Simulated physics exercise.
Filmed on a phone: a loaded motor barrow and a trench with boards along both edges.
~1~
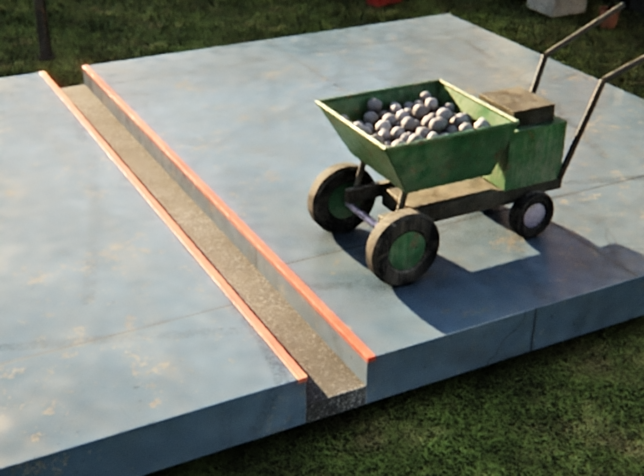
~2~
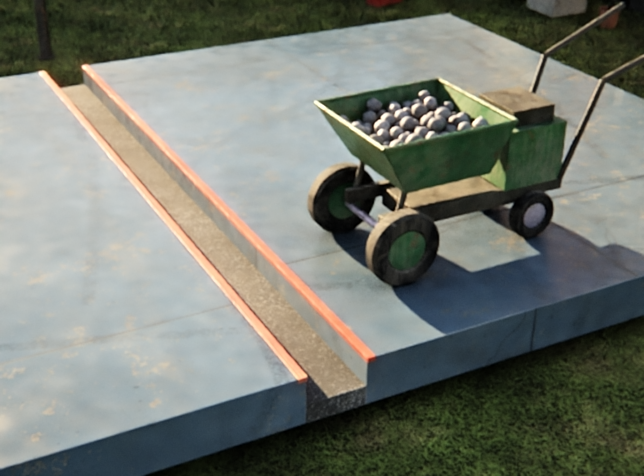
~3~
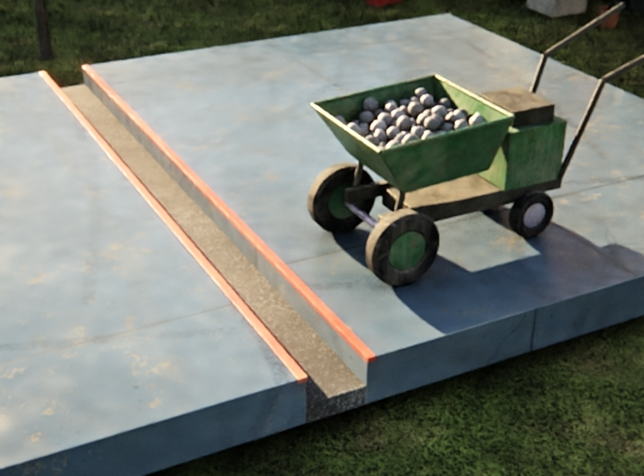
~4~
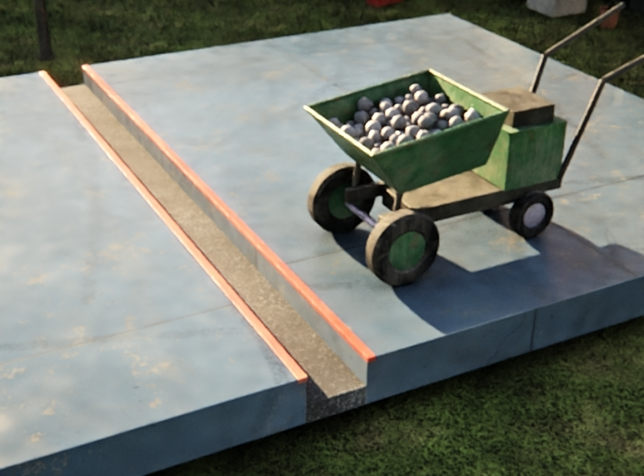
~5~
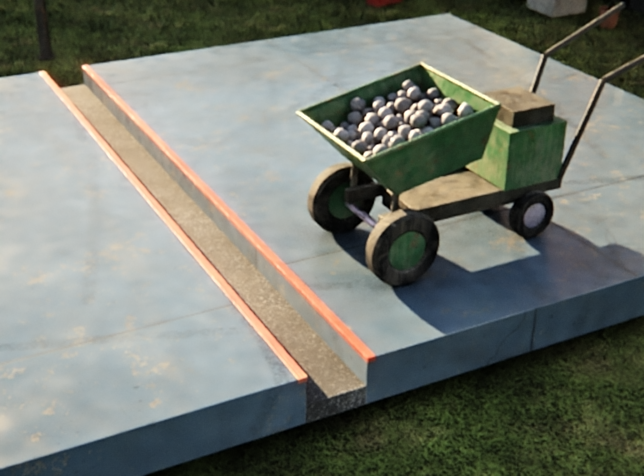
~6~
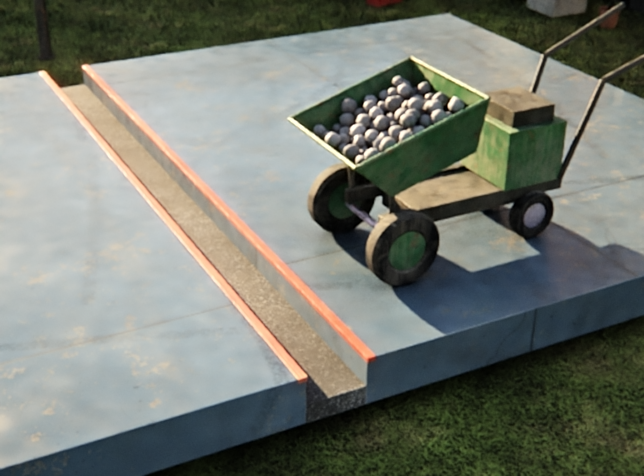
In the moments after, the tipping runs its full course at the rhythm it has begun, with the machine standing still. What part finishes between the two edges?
It catches over half.
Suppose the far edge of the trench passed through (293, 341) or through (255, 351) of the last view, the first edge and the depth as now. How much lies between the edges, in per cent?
Near 50 % and 90 %.
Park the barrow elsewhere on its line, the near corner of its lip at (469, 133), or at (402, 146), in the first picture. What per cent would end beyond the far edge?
About 0 and 10 per cent.
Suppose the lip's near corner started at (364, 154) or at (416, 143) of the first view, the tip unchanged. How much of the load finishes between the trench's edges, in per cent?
The first gives 40 %, the second 80 %.
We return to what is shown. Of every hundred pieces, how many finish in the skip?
Some 5 per cent.
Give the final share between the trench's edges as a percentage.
Some 75 per cent.
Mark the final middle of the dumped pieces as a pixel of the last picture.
Around (250, 287).
Just after the last frame, skip tipped steeply; every one in the skip.
A moment on, skip tipped steeply; almost all in the skip; about a tenth in or heaped over the trench; just a few falling.
Further on, skip tipped right over; roughly half in the skip; roughly a third in or heaped over the trench; roughly a quarter beyond it; just a few falling.
When it is over, skip tipped right over; about a tenth in the skip; the larger part in or heaped over the trench; roughly a quarter beyond it.
